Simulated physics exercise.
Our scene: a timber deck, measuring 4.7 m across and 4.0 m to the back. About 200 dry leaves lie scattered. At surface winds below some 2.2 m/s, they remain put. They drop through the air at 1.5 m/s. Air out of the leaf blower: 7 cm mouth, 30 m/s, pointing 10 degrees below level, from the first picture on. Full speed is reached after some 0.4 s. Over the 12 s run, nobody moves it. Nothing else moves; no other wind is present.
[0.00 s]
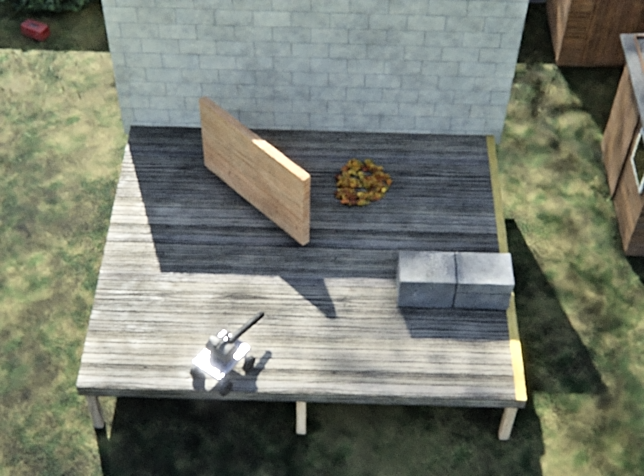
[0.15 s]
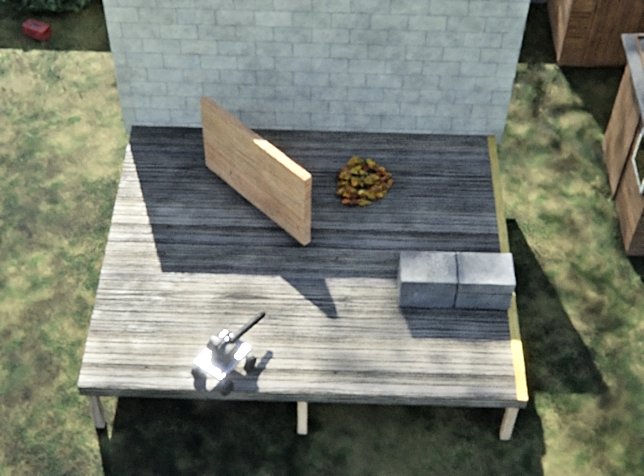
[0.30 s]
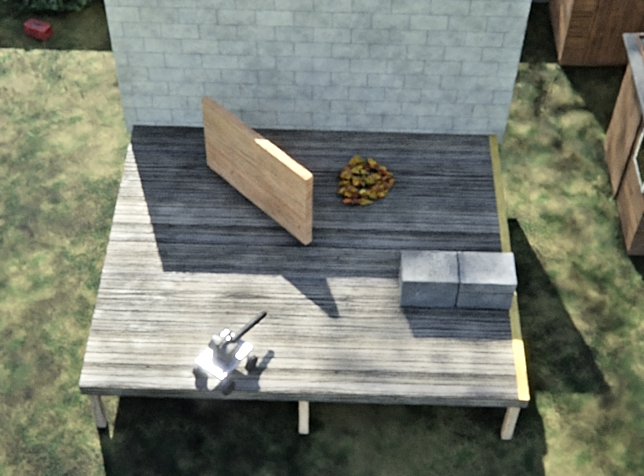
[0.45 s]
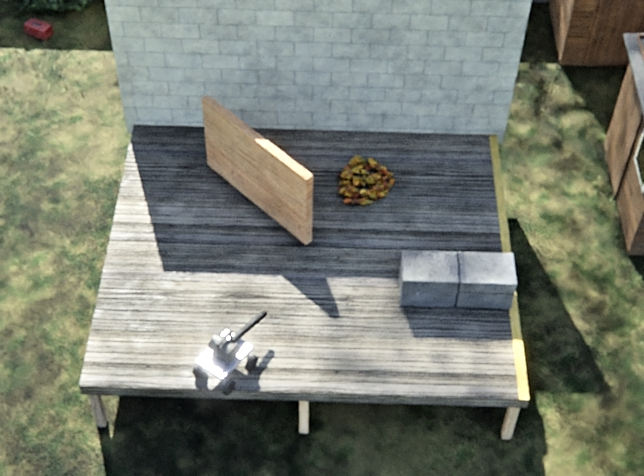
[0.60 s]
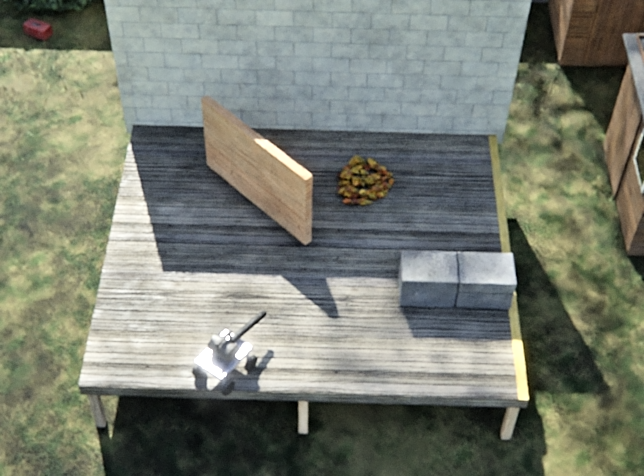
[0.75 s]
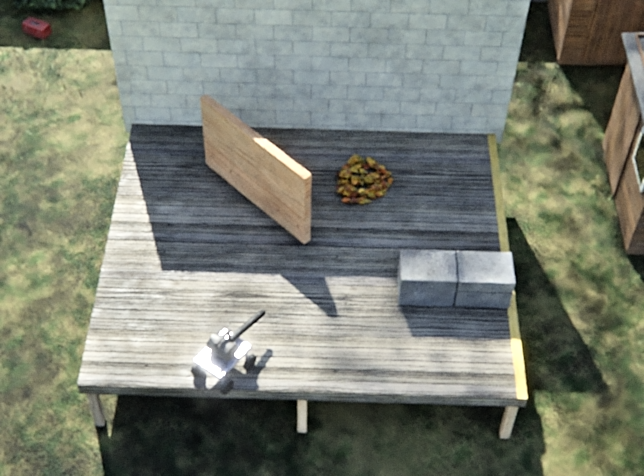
The clip opens on a timber deck seen from above, with a small heap of dry leaves lying behind a slanted wooden screen and a stone seat at the right. A leaf blower rests near the front left, and throughout, the leaves stay still and nothing noticeably moves.
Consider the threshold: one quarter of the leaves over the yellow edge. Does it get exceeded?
The count over that edge is going to stay at a quarter or below.
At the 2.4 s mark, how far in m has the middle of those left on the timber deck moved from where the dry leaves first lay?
Around 0.8 m away.
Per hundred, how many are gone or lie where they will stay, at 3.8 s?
That works out to some 30 %.
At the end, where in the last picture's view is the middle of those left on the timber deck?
I'd put it close to (387, 134) in the last view.
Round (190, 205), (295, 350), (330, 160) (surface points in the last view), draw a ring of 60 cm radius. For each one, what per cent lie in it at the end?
Taking the spots one by one, around 0 %, 0 % and 25 %.
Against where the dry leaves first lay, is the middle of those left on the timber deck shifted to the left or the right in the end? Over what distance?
It drifted rightward some 0.4 m.
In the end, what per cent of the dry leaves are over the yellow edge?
My estimate is around 10 %.
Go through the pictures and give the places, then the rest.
In the first frame, the middle of the dry leaves is near (360, 182), none has stirred yet and the mouth of the leaf blower is at (262, 314).
In the second frame, the middle of the dry leaves is near (362, 181), none has stirred yet and the yellow edge is centred on (510, 254).
In the third frame, the middle of the dry leaves is near (363, 181), none has stirred yet, the top of a screen is at (255, 136) and the top of a stone seat is at (459, 267).
In the fourth frame, the middle of the dry leaves is near (363, 180) and none has stirred yet.
In the fifth frame, the middle of the dry leaves is near (363, 181) and none has stirred yet.
In the sixth frame, the middle of the dry leaves is near (362, 180) and none has stirred yet.
After 2.4 s, 80 % are on the move or not yet settled, 0 % are over the yellow edge; the middle of those still in play is near (383, 139).
After 3.8 s, 70 % are on the move or not yet settled, 2 % are over the yellow edge; the middle of those still in play is near (388, 135).
After 6.6 s, 56 % are on the move or not yet settled, 4 % are over the yellow edge; the middle of those still in play is near (387, 134).
After 12.0 s, at the end, 10 % are over the yellow edge; the middle of those still in play is near (387, 134).
